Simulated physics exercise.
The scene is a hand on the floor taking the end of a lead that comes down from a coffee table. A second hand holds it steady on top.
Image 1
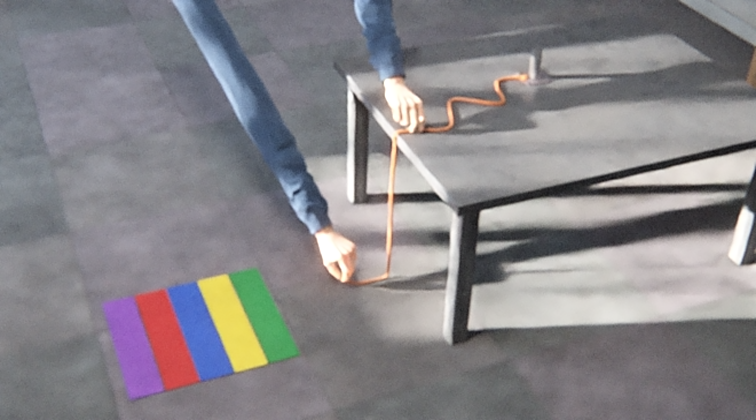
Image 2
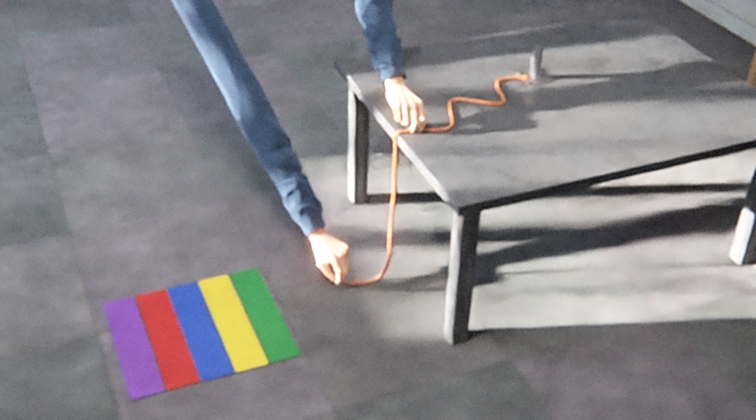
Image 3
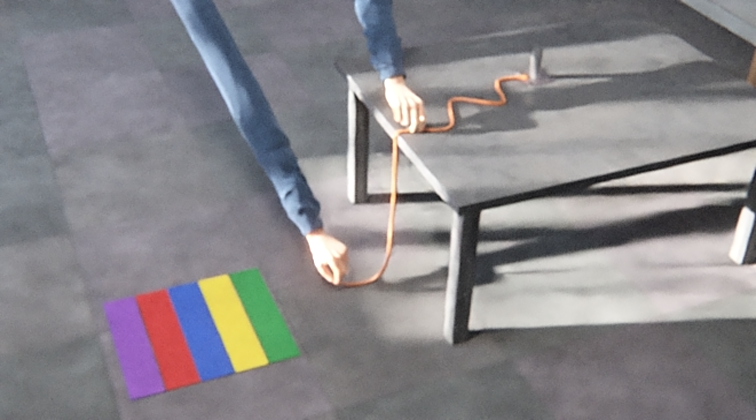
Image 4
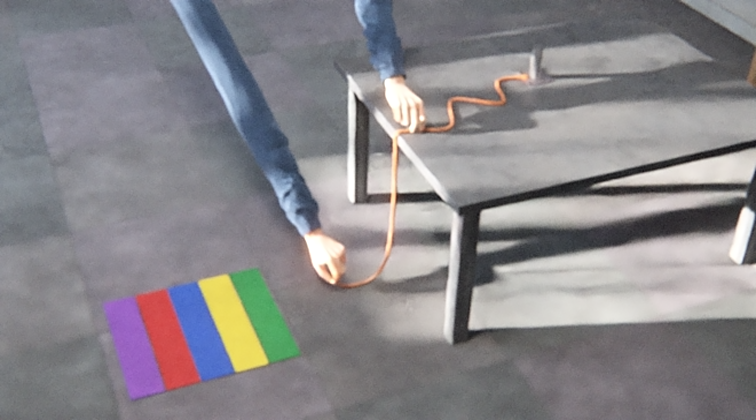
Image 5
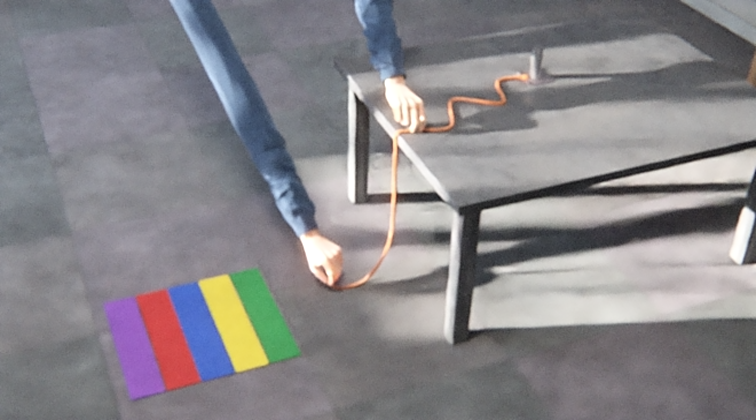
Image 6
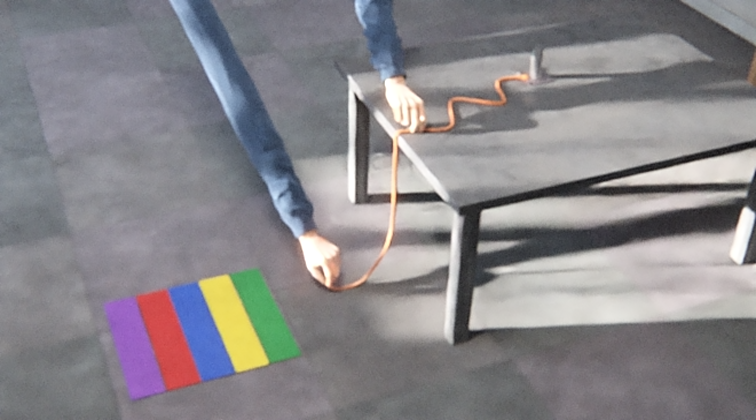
Two blue-sleeved arms reach in from the top, seen from above at an angle, over a grey floor beside a dark grey coffee table. One hand rests on the table's edge where an orange lead winds across the top and hangs down, while the other holds its end near purple, red, blue, yellow and green stripes. The lower hand draws the end slightly left, and the camera stays still.
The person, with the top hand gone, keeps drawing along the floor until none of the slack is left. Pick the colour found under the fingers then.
Red is under them.
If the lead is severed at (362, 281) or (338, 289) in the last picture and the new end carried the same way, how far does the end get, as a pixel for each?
Try by try, around (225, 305) and (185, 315).
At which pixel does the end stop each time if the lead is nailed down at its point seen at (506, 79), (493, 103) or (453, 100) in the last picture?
Try 1: (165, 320); try 2: (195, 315); try 3: (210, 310).
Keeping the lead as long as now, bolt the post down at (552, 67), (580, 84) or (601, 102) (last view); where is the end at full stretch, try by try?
Roughly (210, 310), (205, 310) and (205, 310).
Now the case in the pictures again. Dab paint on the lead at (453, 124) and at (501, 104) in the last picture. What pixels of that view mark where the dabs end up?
Result - first point (387, 129), second point (466, 99).
Early on, end near (226, 307); over yellow.
Midway, end near (186, 316); over blue.
At the end of the slack, end near (163, 322); over red. It halts on the red strip.
